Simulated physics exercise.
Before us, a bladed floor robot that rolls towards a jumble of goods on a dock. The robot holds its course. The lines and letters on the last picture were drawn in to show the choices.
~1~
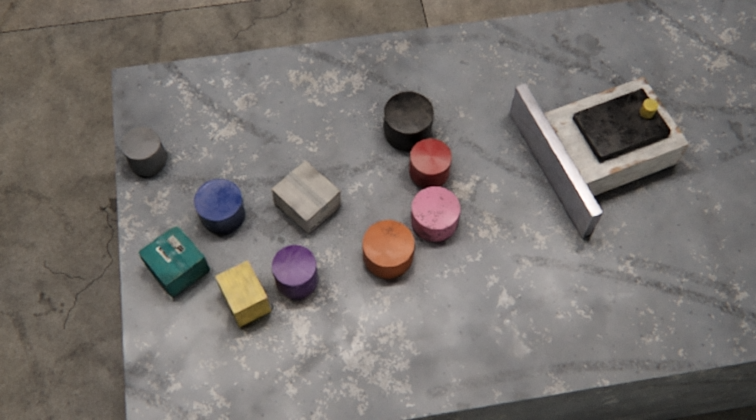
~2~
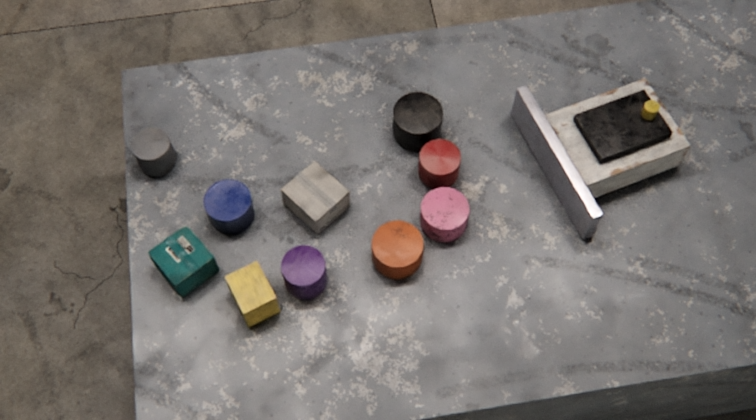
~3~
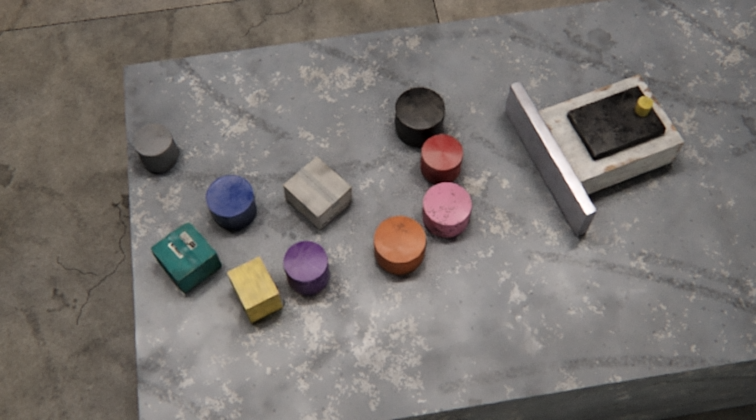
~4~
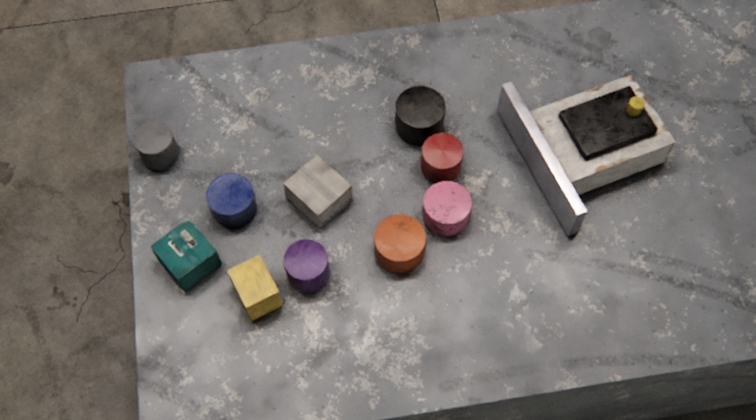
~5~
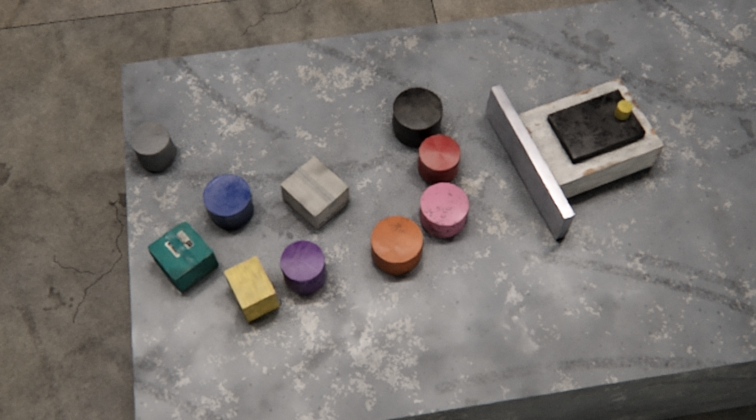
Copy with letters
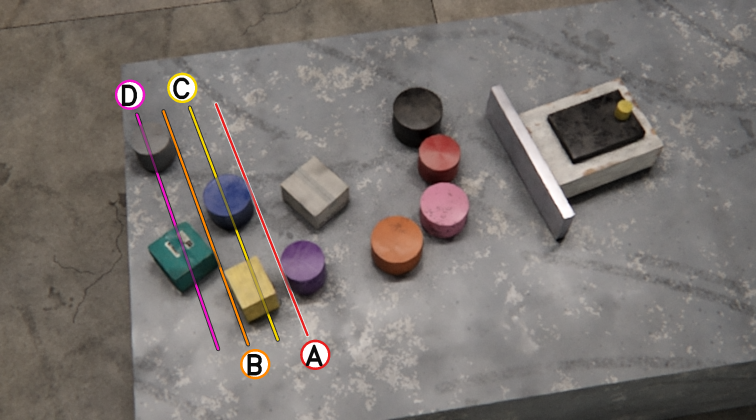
On a grey dock, a bladed robot rolls slightly left towards scattered canisters, crates and parcels.
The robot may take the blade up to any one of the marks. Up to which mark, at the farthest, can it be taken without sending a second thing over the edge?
No farther than B.
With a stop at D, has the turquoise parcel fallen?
Yes.
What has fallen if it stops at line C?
The blue pail goes over.
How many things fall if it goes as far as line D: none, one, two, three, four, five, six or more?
By then, three.
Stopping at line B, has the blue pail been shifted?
By then, yes.
On the copy, A at (259, 212); B at (203, 220); C at (231, 216); D at (175, 225).
On B. First, robot (476, 143); black canister (357, 134); orange canister (376, 261).
Then, robot (360, 159); blue pail (184, 204); white box (229, 217).
Finally, robot (265, 172); blue pail over the edge; white box (136, 233); one fallen.
By contrast, A is within the limit but short; C is within the limit but short; D drops three.
